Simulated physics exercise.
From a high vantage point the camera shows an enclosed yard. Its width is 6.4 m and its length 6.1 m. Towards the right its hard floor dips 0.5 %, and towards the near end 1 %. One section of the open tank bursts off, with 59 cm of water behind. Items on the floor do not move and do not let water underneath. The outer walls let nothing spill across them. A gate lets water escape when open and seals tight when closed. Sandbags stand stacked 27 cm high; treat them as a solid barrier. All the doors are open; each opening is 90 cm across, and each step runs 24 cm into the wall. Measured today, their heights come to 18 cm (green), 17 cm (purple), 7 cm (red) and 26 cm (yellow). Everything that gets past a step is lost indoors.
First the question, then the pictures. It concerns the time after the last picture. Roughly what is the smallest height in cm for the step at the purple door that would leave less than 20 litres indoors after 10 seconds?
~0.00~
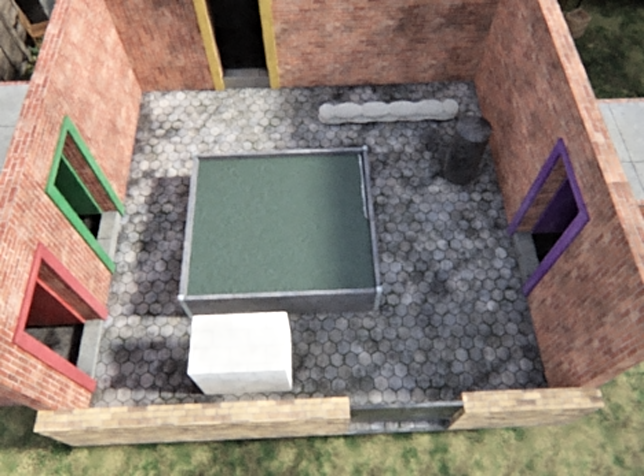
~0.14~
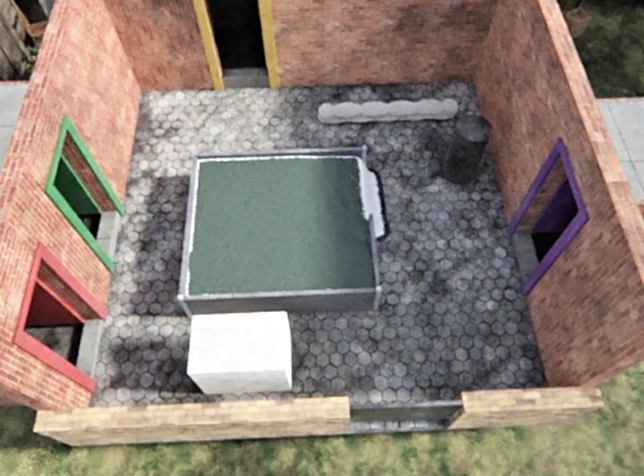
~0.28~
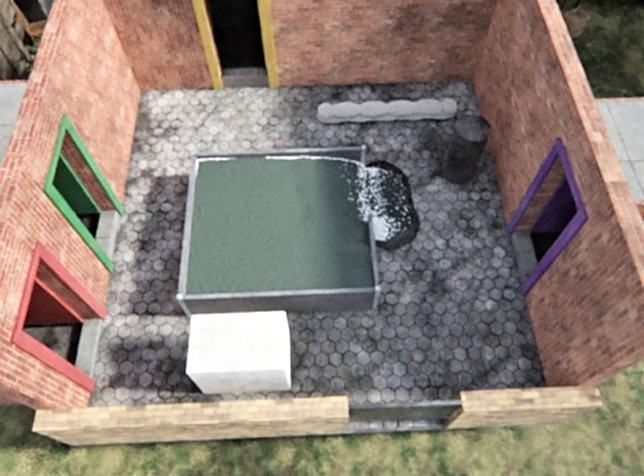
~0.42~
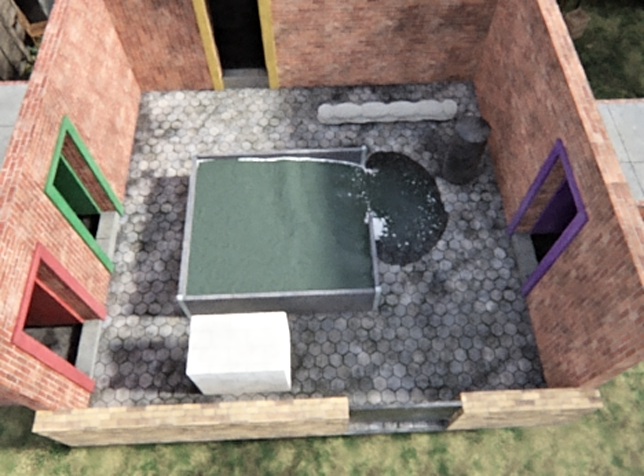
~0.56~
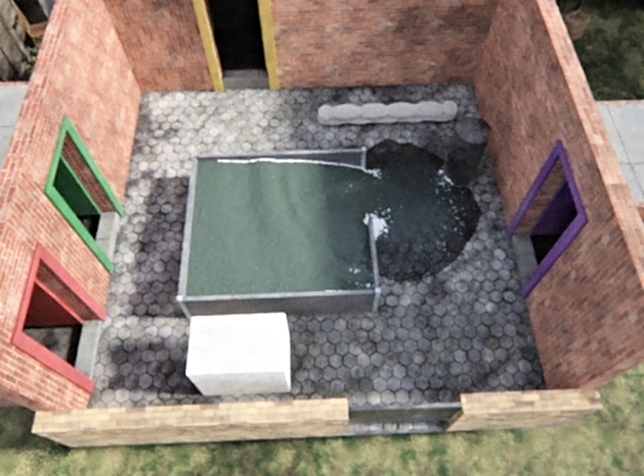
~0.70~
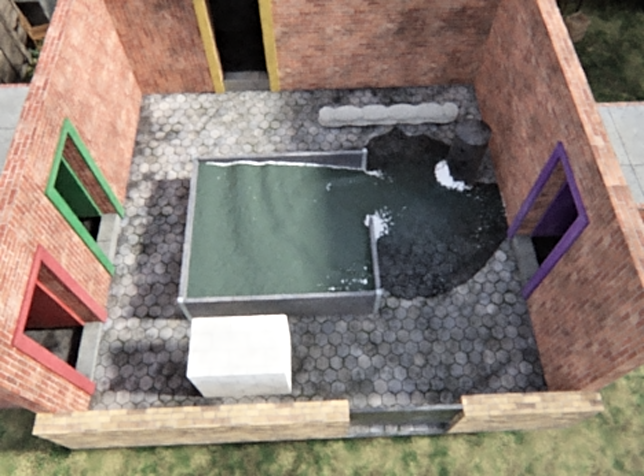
Close to 21 cm.
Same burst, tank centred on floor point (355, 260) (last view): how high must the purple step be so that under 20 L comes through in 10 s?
About 31 cm.
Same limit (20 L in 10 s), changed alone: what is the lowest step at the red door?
For red, a step near 8.0 cm.
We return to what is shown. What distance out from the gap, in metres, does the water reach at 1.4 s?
Roughly 3.0 metres.
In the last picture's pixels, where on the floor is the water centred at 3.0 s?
Around (357, 228).
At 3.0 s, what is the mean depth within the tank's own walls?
34 cm, roughly.
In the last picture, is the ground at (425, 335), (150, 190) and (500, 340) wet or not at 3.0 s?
One by one: Drenched, clear, drenched.
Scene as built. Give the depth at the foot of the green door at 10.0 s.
Depth: Near 12.0 cm.
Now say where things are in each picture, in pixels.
The open tank at (281, 220) is whole and still, 59 cm deep; the purple door at (540, 229) is dry, in the first picture.
The gap is at (364, 196), the front 0.3 m out at (384, 234); the back of the open tank holds 59 cm, in the second picture.
The gap is at (363, 198), the front 0.8 m out at (414, 219); the back of the open tank holds 59 cm, in the third picture.
The front is at (442, 213), 1.3 m from the gap at (363, 199); 2.0 m2 of floor is wet, 59 cm left at the back, in the fourth picture.
Water pours out at (363, 200) and has run 1.8 m, to (475, 213); about 6 cm deep outside, 59 cm at the back, in the fifth picture.
The front is at (506, 223), 2.3 m from the gap at (364, 202); 4.4 m2 of floor is wet, 59 cm left at the back; 0.5 m in a straight line remain to the purple door at (540, 233), in the sixth picture.
After 1.4 s water covers 25 % of the floor, deepest (40 cm) near (501, 217); 21 cm at the purple door, 0 litres in over its 17 cm step.
After 3.0 s water covers 40 % of the floor, deepest (37 cm) near (440, 127); 24 cm at the purple door, 27 litres in over its 17 cm step.
After 10.0 s water covers 95 % of the floor, deepest (22 cm) near (100, 424); 12 cm at the purple door, 54 litres in over its 17 cm step.
At the purple door as built, the water arrived by 1.0 s and peaked near 25 cm at 2.6 s.
Run again over the same 10 s with other heights there, 30 litres in over 19.5 cm, 3 litres over 26.5 cm. The limit of 20 litres is kept from about 21 cm up.
